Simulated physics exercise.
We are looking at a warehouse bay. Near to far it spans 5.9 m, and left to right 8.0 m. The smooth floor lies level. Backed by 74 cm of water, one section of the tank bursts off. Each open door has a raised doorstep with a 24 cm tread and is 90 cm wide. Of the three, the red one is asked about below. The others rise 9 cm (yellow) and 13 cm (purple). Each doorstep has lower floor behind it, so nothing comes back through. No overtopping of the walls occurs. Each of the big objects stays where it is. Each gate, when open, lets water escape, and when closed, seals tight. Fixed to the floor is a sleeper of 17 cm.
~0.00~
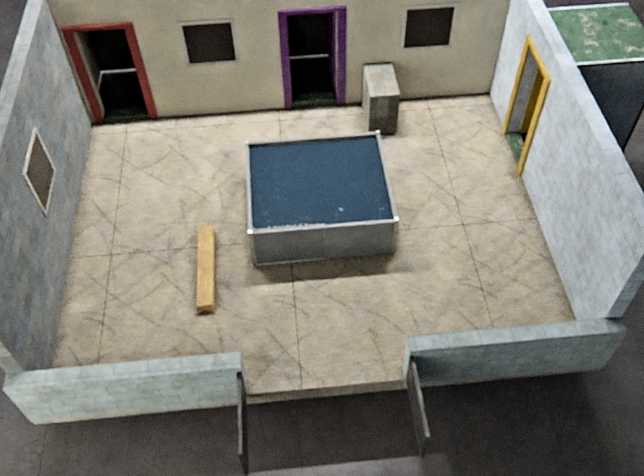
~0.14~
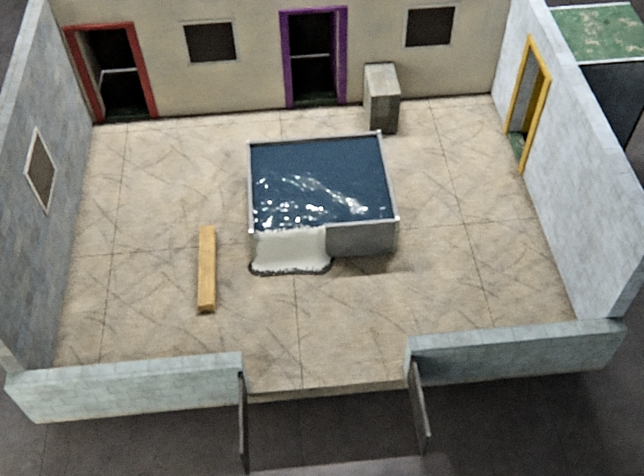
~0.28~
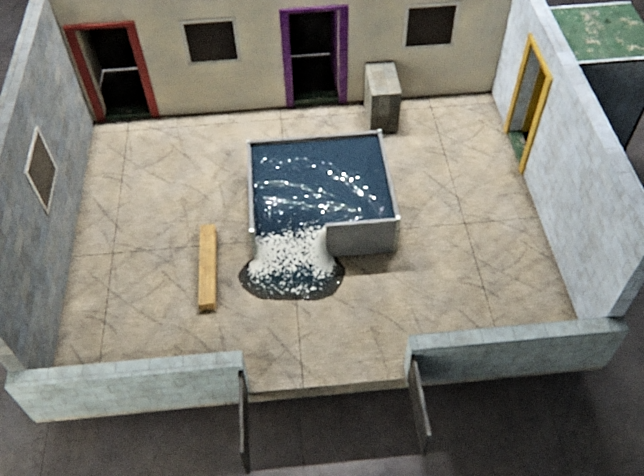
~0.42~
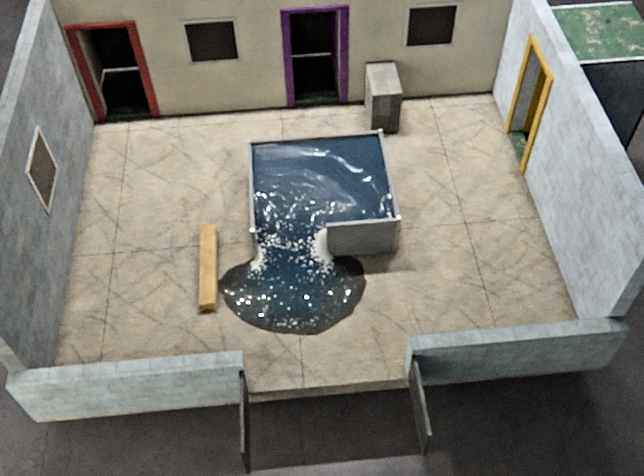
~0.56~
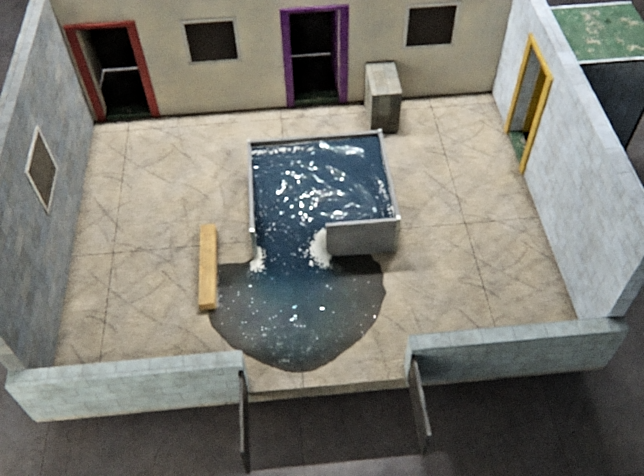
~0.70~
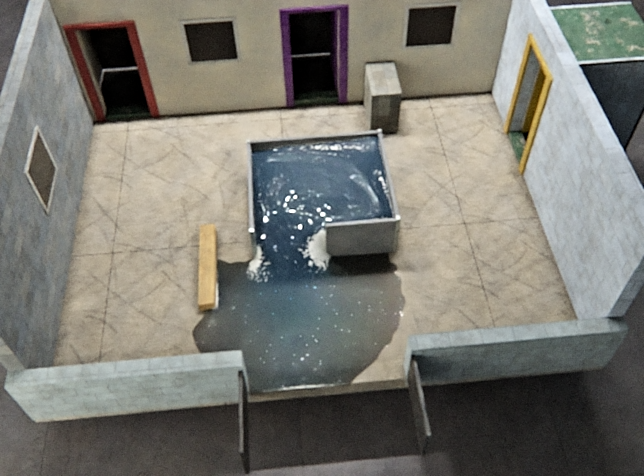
At the start, a square tank of dark, still water stands in a walled bay with red, purple and yellow doorways. Part of its near side gives way, and foaming water pours onto the floor, spreading past a wooden block and reaching the opening between the front walls.
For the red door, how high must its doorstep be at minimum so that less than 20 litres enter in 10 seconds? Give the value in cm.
It must be at least about 6.5 cm.
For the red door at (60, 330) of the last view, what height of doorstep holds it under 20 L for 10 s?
You'd want it roughly 14.5 cm high.
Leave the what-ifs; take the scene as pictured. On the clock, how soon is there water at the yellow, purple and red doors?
Yellow not in the 10 s, purple 7.0 s, red 4.5 s.
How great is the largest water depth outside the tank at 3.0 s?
Max depth: About 28 cm.
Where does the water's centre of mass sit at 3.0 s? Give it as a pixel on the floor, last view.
Centre of the water: Approx. (281, 257) px.
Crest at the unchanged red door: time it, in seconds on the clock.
Around 5.0 seconds.
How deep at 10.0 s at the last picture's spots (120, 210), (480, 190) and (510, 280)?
Depths in order: 2 / 1 / 2 cm.
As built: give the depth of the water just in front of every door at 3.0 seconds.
Depths in cm: Yellow 0, purple 0, red 0.
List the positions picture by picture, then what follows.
In the first picture, the tank at (318, 183) is whole and still, 74 cm deep; the red door at (115, 79) is dry.
In the second picture, water pours out at (291, 250) and has run 0.3 m, to (314, 272); about 6 cm deep outside, 74 cm at the back.
In the third picture, water pours out at (292, 249) and has run 0.8 m, to (306, 296); about 11 cm deep outside, 74 cm at the back.
In the fourth picture, the gap is at (292, 250), the front 1.4 m out at (294, 330); the back of the tank holds 74 cm.
In the fifth picture, the front is at a hidden place, 2.0 m from the gap at (292, 250); 4.0 m2 of floor is wet, 68 cm left at the back.
In the sixth picture, the gap is at (291, 250), the front 2.4 m out at a hidden place; the back of the tank holds 62 cm; the red door at (116, 78), 4.8 m from the gap, is still 4.2 m from the nearest water.
After 1.4 s water covers 15 % of the floor, deepest (40 cm) near (277, 265); it has not reached the red door.
After 3.0 s water covers 30 % of the floor, deepest (28 cm) near (49, 396); it has not reached the red door.
After 10.0 s water covers 65 % of the floor, deepest (8 cm) near (358, 111); 6 cm at the red door, 0 litres in over its 10 cm doorstep.
At the red door as built, the water arrived by 4.6 s and peaked near 10 cm at 5.2 s.
With a doorstep of 5.5 cm, 30 litres would have come in within the 10 s; with 7.5 cm, 8 litres. So under 20 litres takes about 6.5 cm.
